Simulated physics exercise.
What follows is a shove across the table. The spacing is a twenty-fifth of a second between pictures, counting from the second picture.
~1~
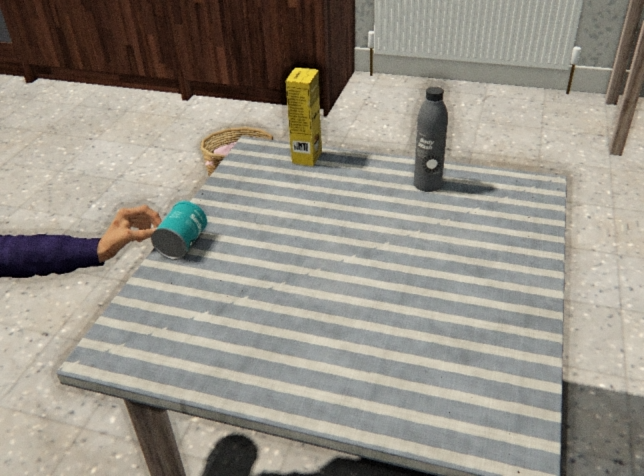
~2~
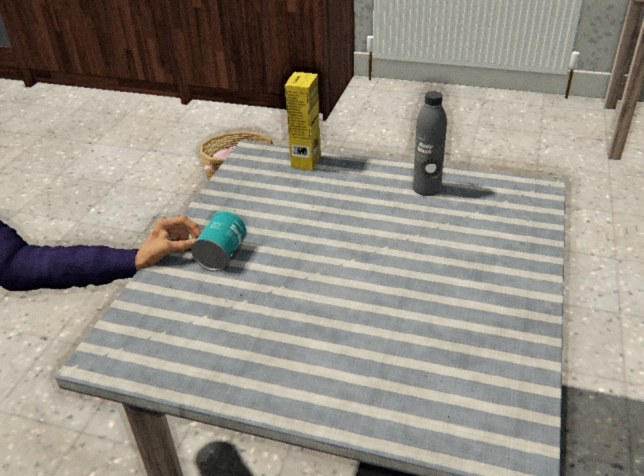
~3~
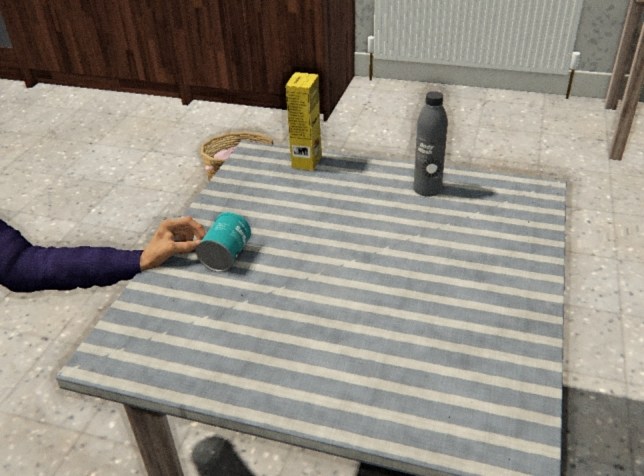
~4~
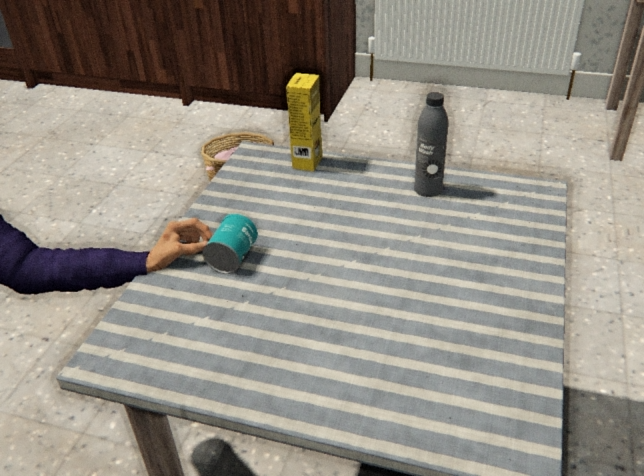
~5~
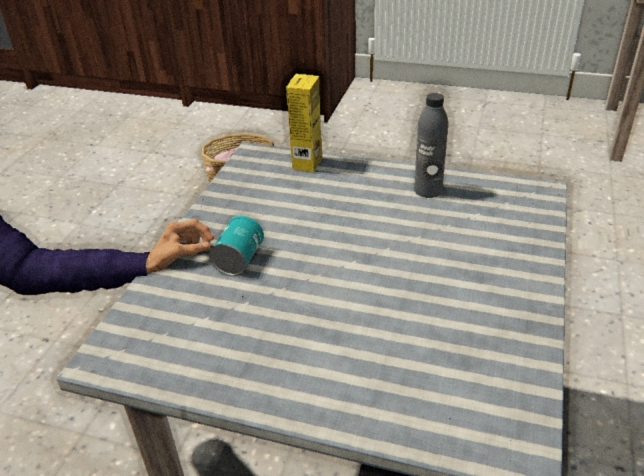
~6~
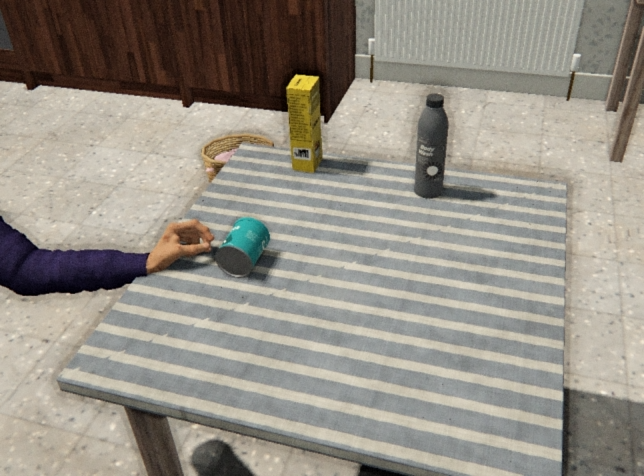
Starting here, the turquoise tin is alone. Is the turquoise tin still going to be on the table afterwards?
Yes. It ends on the tabletop.
Then, 0.10 s past the last view, turquoise tin displaced about its own width near (256, 249).
Then, 0.20 s past the last view, turquoise tin displaced about its own width near (266, 251).
Then, 0.30 s past the last view, turquoise tin displaced about its own width near (274, 252).
Then, 0.40 s past the last view, turquoise tin displaced about its own width near (279, 253).
Finally, moved from the start, turquoise tin. Final places as the last picture's camera would see them, turquoise tin near (281, 254).
